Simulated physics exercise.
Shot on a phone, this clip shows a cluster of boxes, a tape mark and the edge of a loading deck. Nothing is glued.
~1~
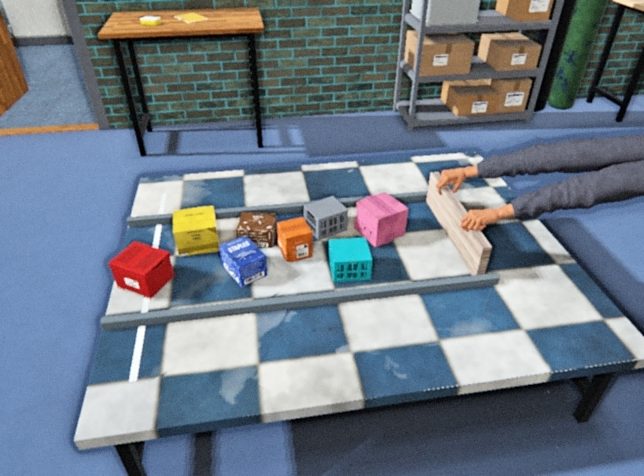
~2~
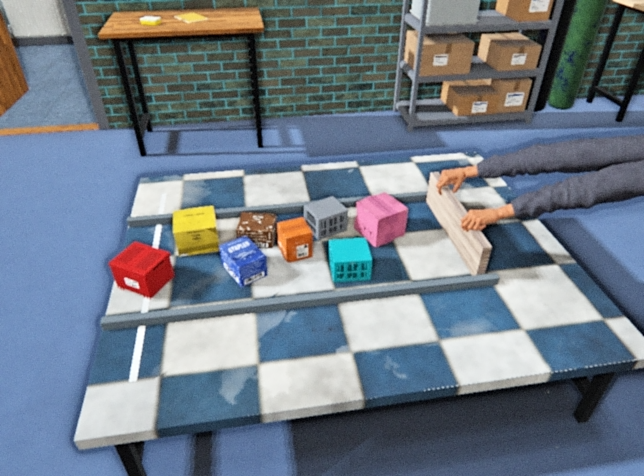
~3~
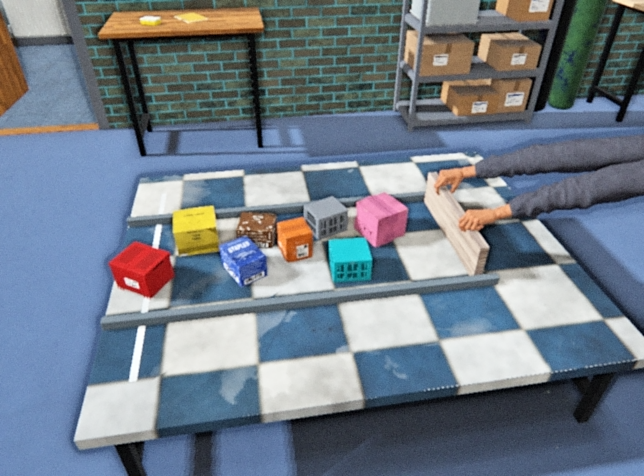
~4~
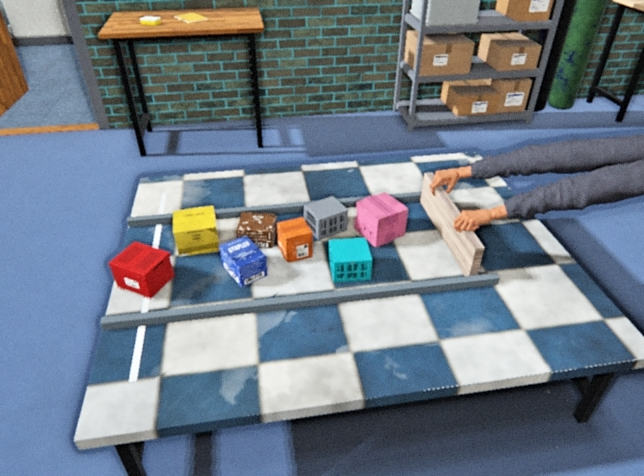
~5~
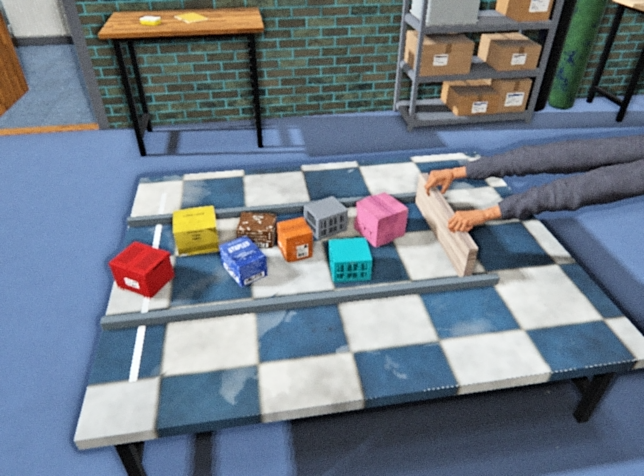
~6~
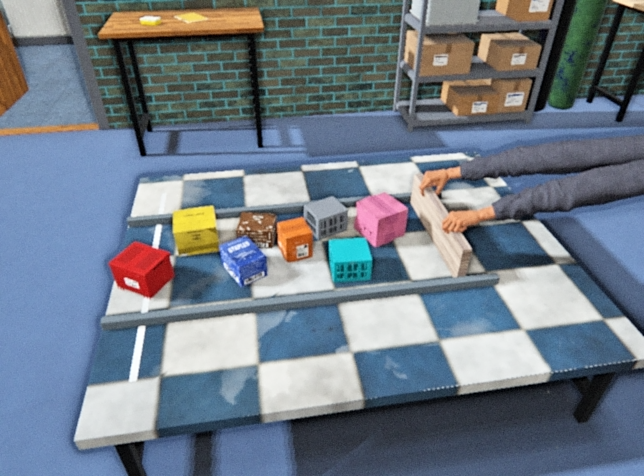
A pair of hands, arms reaching in from the right, slides a pale wooden plank slightly left between two grey rails on a blue-and-white checkered table, seen from above by a still camera in a brick-walled room with shelves. Red, yellow, blue, brown, orange, grey, turquoise and pink boxes sit left of the plank, the red one beside white tape. The boxes stay in place as the plank moves.
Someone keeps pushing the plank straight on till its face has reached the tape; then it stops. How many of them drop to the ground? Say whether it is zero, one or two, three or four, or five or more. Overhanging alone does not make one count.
It is five or more.
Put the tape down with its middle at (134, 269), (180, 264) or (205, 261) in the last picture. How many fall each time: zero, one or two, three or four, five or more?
In order: Five or more, then either three or four, then 3 or 4.
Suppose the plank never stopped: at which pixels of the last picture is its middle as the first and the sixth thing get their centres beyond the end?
I'd put the first at about (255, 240) and the next at about (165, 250).
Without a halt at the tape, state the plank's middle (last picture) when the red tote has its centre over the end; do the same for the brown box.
The middle is at (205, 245) when it's the red tote, and at (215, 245) when it's the brown box.
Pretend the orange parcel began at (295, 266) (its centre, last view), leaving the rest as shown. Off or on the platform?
In this case the orange parcel does not stay.
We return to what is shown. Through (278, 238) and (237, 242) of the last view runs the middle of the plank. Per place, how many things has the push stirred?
At the first point the count is 7, at the second it's 8.
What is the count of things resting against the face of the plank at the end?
That number would be 2.
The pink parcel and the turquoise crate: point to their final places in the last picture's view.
Pink parcel: About (132, 238); turquoise crate: About (125, 286).
Early on, none off yet; red tote at rest near (143, 270); yellow box travelled a little near (190, 231); blue box at rest near (244, 261).
Finally, the number that fall off is five or more; lost, grey crate, orange parcel, brown box, blue box, yellow box and red tote.
